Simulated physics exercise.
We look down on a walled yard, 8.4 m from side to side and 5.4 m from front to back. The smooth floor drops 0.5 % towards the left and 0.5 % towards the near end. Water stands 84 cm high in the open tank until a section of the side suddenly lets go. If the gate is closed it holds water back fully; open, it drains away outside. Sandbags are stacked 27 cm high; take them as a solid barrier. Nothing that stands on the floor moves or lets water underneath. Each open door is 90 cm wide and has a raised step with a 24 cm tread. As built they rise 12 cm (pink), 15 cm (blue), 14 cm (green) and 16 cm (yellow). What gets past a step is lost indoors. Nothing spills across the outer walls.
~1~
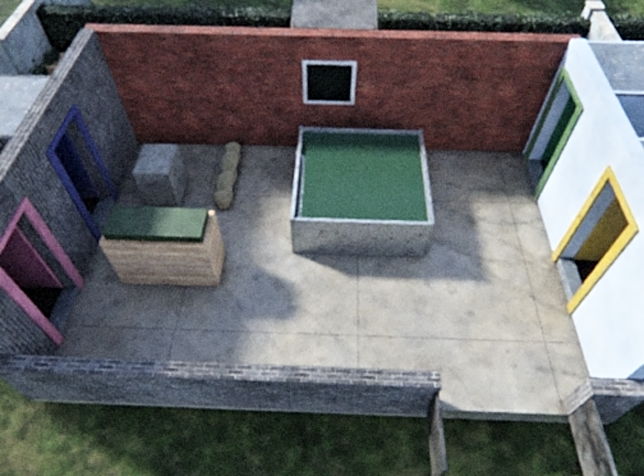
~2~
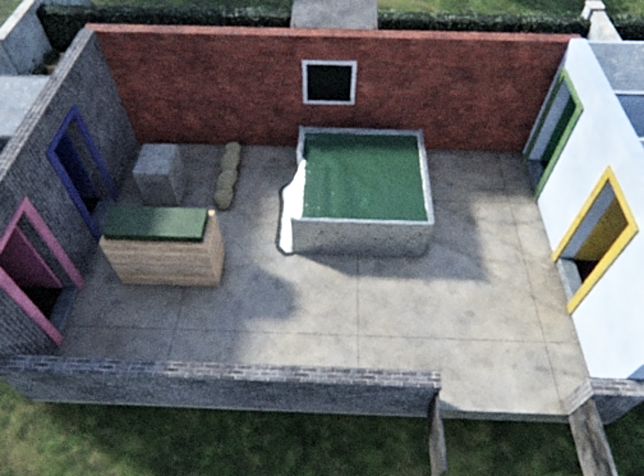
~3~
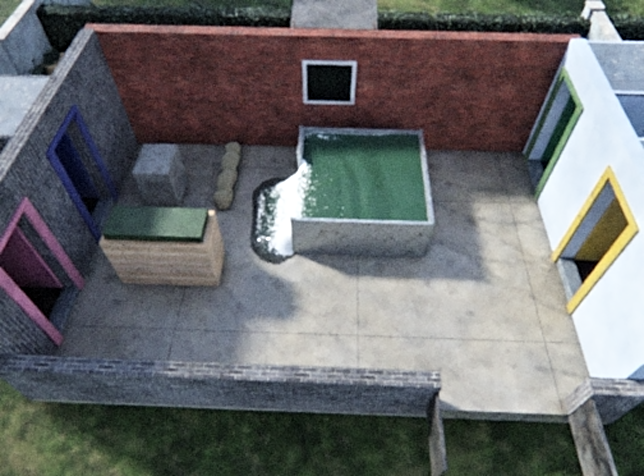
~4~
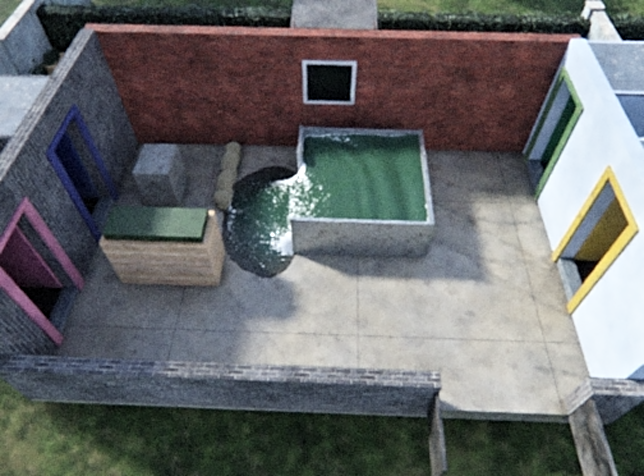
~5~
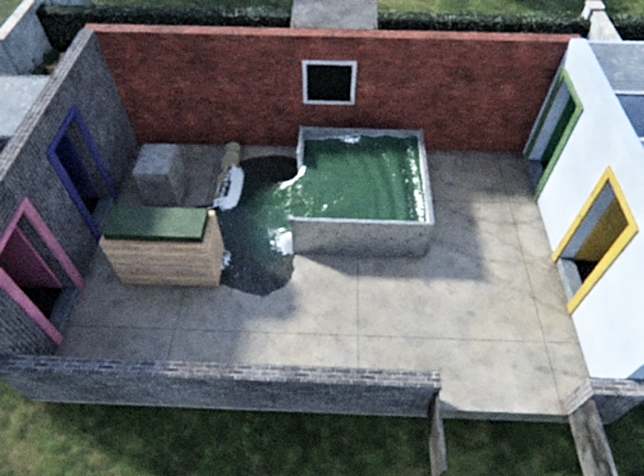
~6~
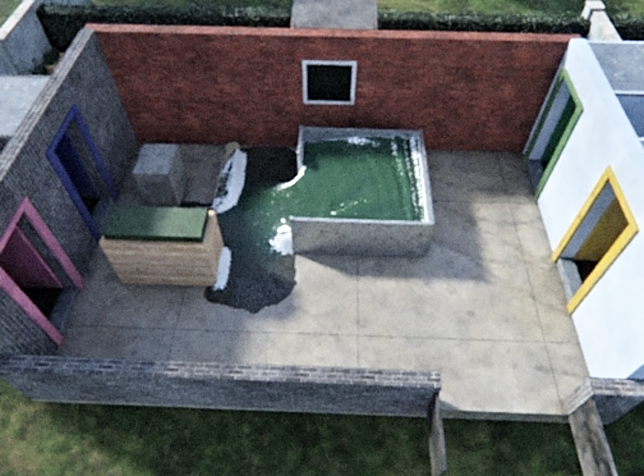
Green water pours from the tank's open left side and spreads across the grey floor.
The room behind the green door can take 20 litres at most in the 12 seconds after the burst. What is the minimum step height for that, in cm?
Some 7 cm above the ground.
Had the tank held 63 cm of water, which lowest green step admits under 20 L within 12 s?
About 5.0 cm.
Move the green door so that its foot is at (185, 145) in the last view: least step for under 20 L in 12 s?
About 15 cm.
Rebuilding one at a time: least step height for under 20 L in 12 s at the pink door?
Roughly 13.5 cm at pink.
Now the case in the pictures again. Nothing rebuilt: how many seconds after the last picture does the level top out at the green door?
Near 4.0 s.
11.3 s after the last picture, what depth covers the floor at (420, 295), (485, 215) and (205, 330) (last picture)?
About 5, 6 and 8 cm.
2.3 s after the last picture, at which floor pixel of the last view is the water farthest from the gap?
Around (45, 378).
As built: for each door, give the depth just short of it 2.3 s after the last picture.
In cm: Pink 6, blue 41, green 0, yellow 0.
Then, 0.7 s after the last picture water covers 30 % of the floor, deepest (52 cm) near (232, 207); it has not reached the green door.
Then, 2.3 s after the last picture water covers 50 % of the floor, deepest (44 cm) near (106, 225); it has not reached the green door.
Then, 11.3 s after the last picture water covers 95 % of the floor, deepest (14 cm) near (45, 378); 7 cm at the green door, 0 litres in over its 14 cm step.
At the green door as built, the water peaked near 11 cm, 3.9 s after the last picture.
With a step of 6.5 cm, 27 litres would have come in within the 12 s; with 9 cm, 7 litres. So under 20 litres takes about 7 cm.
